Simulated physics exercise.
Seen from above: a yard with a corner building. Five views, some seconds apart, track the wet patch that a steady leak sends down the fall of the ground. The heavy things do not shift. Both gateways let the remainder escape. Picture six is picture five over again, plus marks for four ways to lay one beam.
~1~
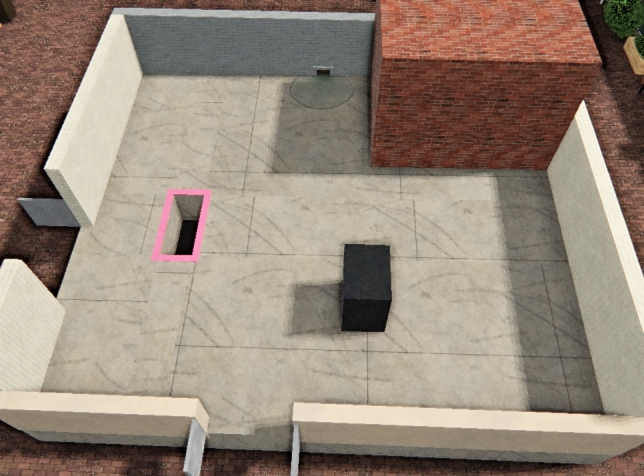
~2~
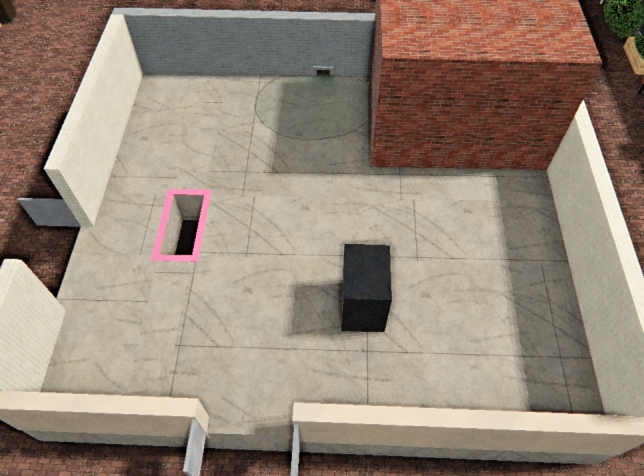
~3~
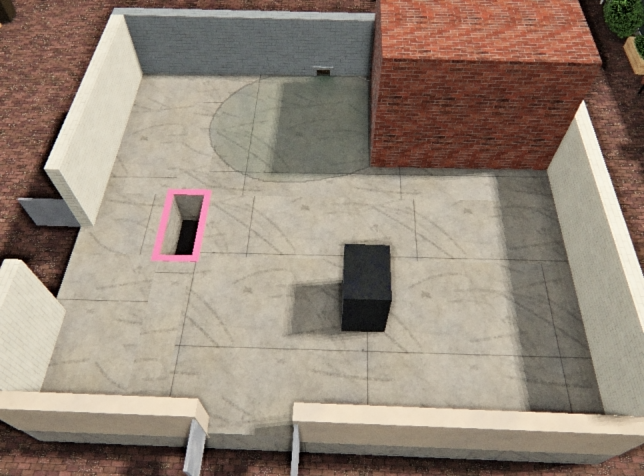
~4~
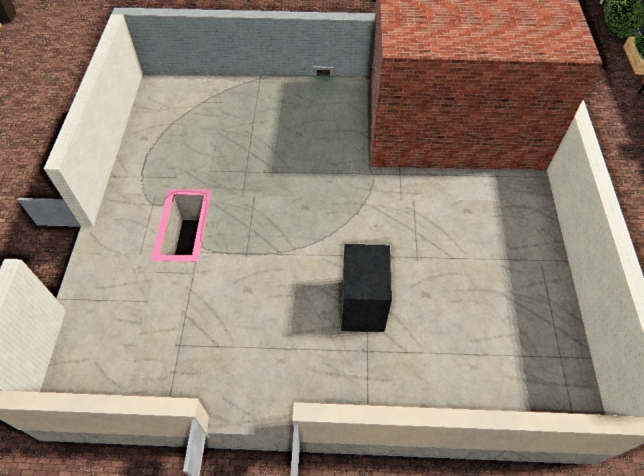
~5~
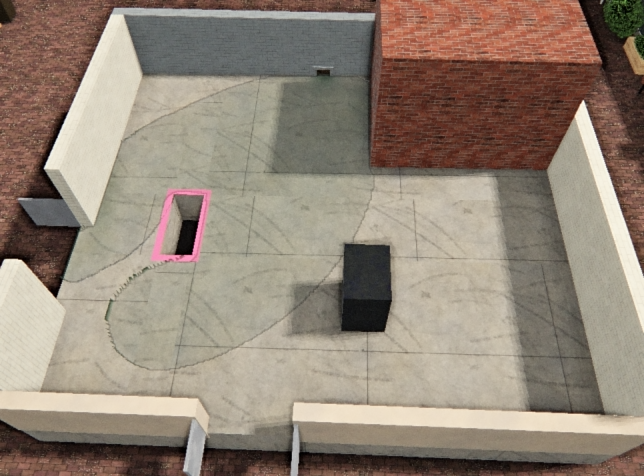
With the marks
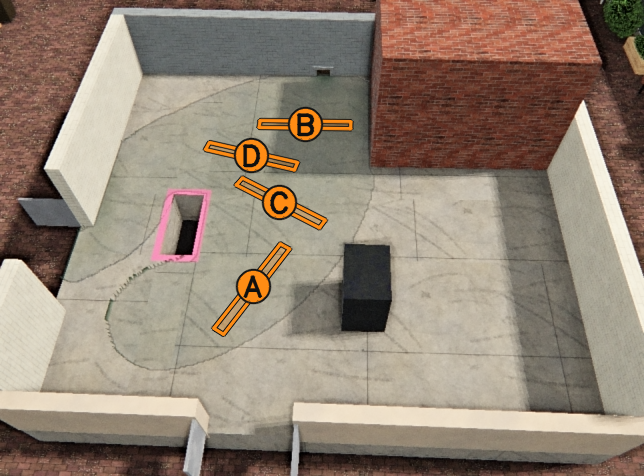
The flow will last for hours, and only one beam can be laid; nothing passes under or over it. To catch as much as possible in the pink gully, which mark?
Use position A.
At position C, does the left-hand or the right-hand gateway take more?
The left one.
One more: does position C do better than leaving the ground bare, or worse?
It is worse.
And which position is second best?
C.
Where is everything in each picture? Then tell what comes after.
Outfall at (323, 72); pink gully at (182, 224); open gate at (81, 266); open gate at (253, 419); water covers 2 % of the ground and shows as far out as (320, 105); pink gully still dry.
Water covers 7 % of the ground and shows as far out as (278, 129); pink gully still dry.
Water covers 15 % of the ground and shows as far out as (226, 160); pink gully still dry.
Water covers 28 % of the ground and shows as far out as (202, 238); pink gully taking water.
Water covers 43 % of the ground and shows as far out as (156, 363); pink gully taking water.
On the marked copy, A from (218, 331) to (284, 246); B from (259, 123) to (350, 125); C from (239, 181) to (322, 223); D from (207, 145) to (295, 166).
If A is chosen, about 37 % of the stream runs into the pink gully, about 59 % out by the gates.
If B is chosen, about 8 % of the stream runs into the pink gully, about 87 % out by the gates.
If C is chosen, about 24 % of the stream runs into the pink gully, about 68 % out by the gates.
If D is chosen, about 6 % of the stream runs into the pink gully, about 92 % out by the gates.
